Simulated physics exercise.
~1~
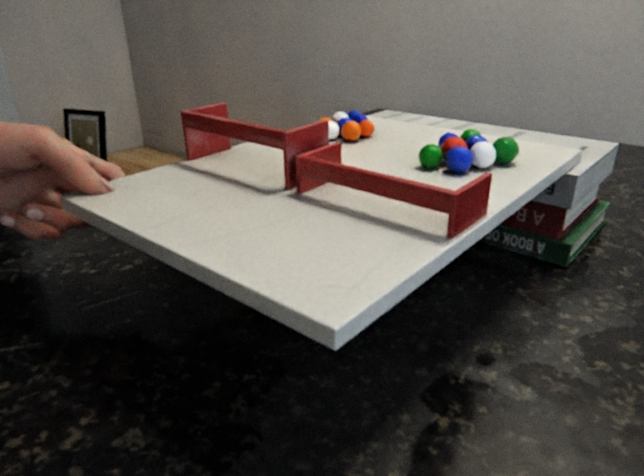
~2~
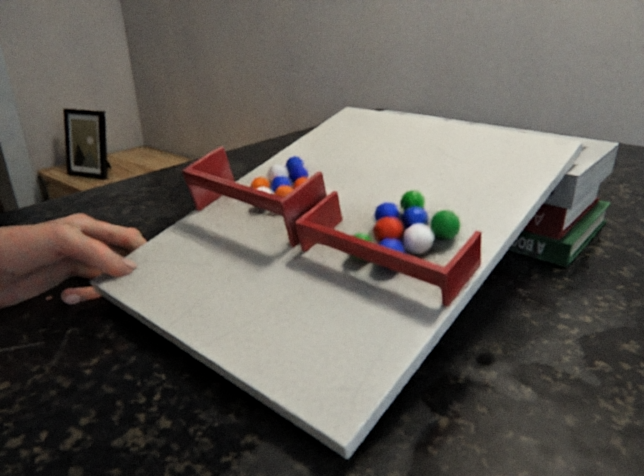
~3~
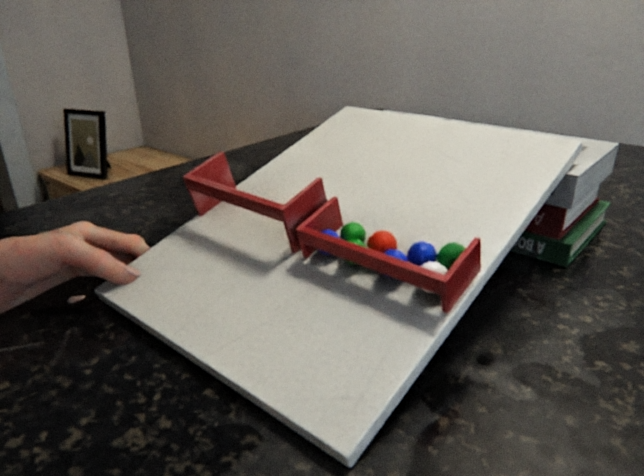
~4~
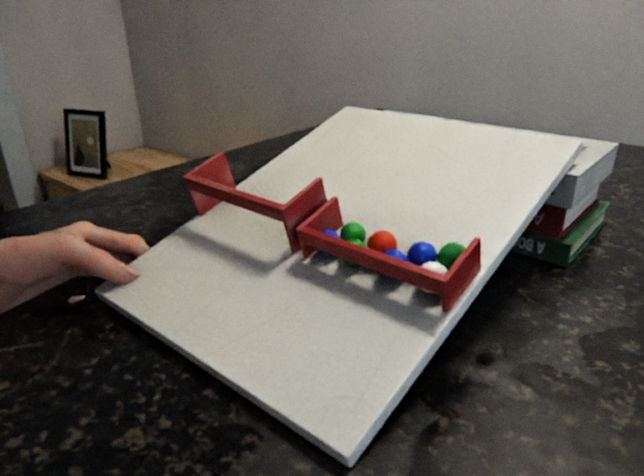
To begin with, a pale board rests with its far end on a stack of books while a hand at the left holds the near end, and two clusters of small colourful balls sit above two red gates. The hand lowers its end, and the board tilts more steeply. Both clusters roll down toward the gates. The nearer balls, in green, blue, red and white, are stopped by the right gate, while the farther ones, with orange among them, get past the left gate and go out of sight. Finally the board stays still, with the nearer balls lined up behind their gate.
